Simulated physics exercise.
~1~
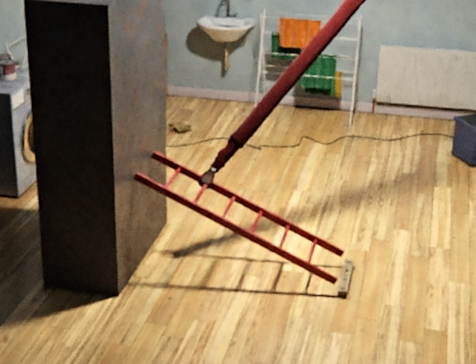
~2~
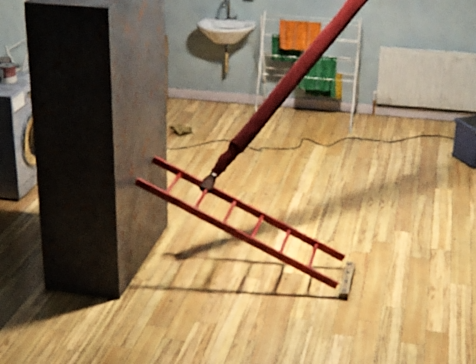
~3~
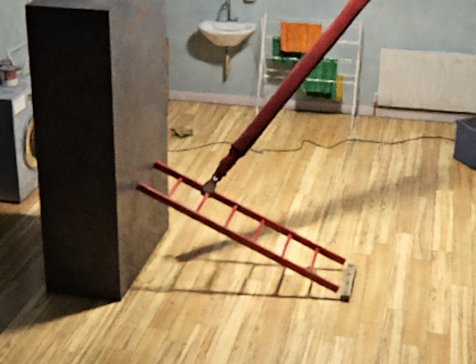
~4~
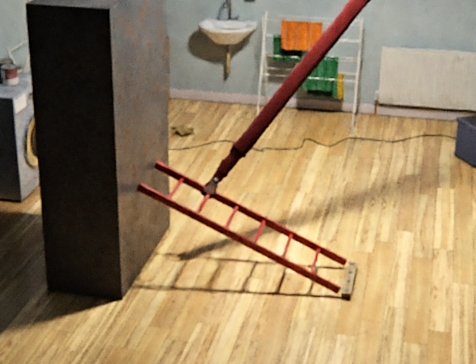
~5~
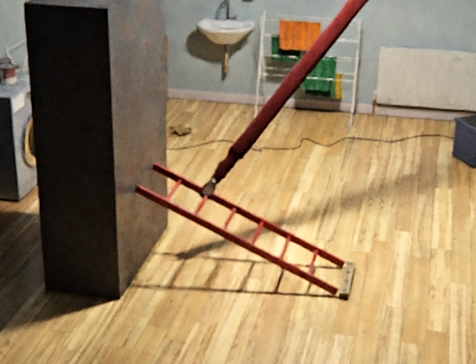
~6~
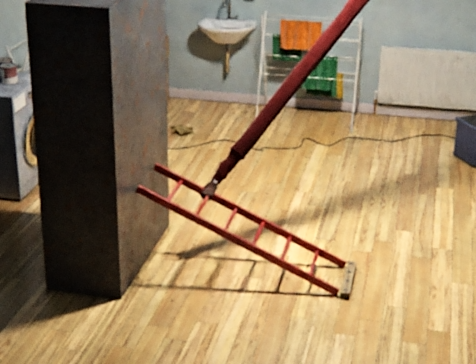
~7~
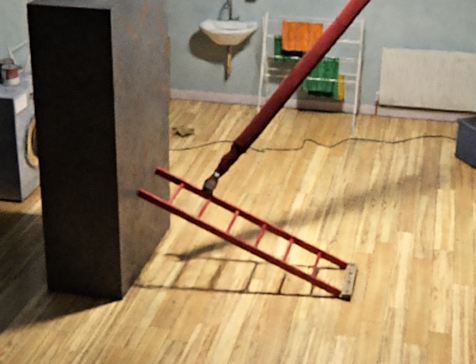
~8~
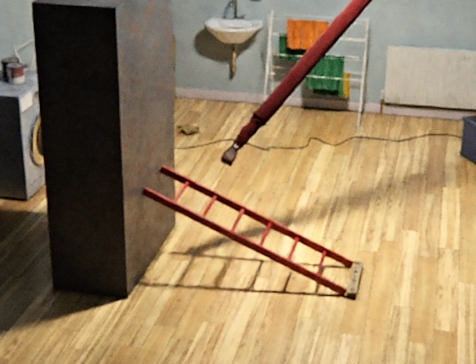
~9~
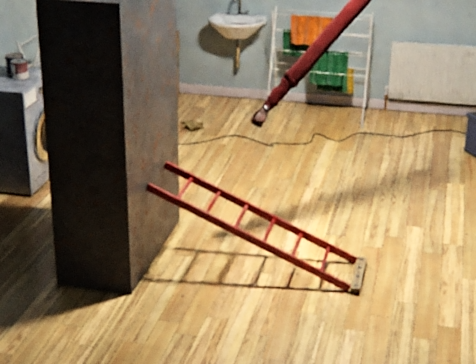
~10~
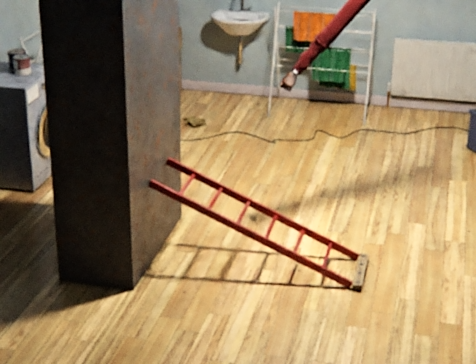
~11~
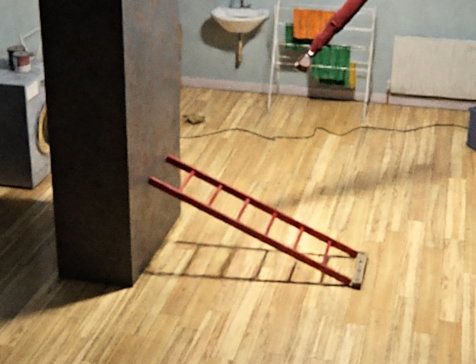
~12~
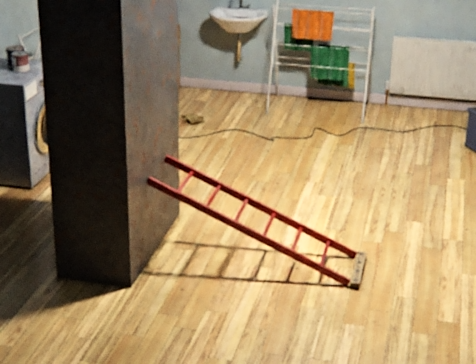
We see a red ladder-like rack leaning against a tall dark cupboard, its foot at a small batten on the wooden floor, held by a long red arm. The arm lets go and withdraws toward the upper right out of view, and the rack stays leaning.
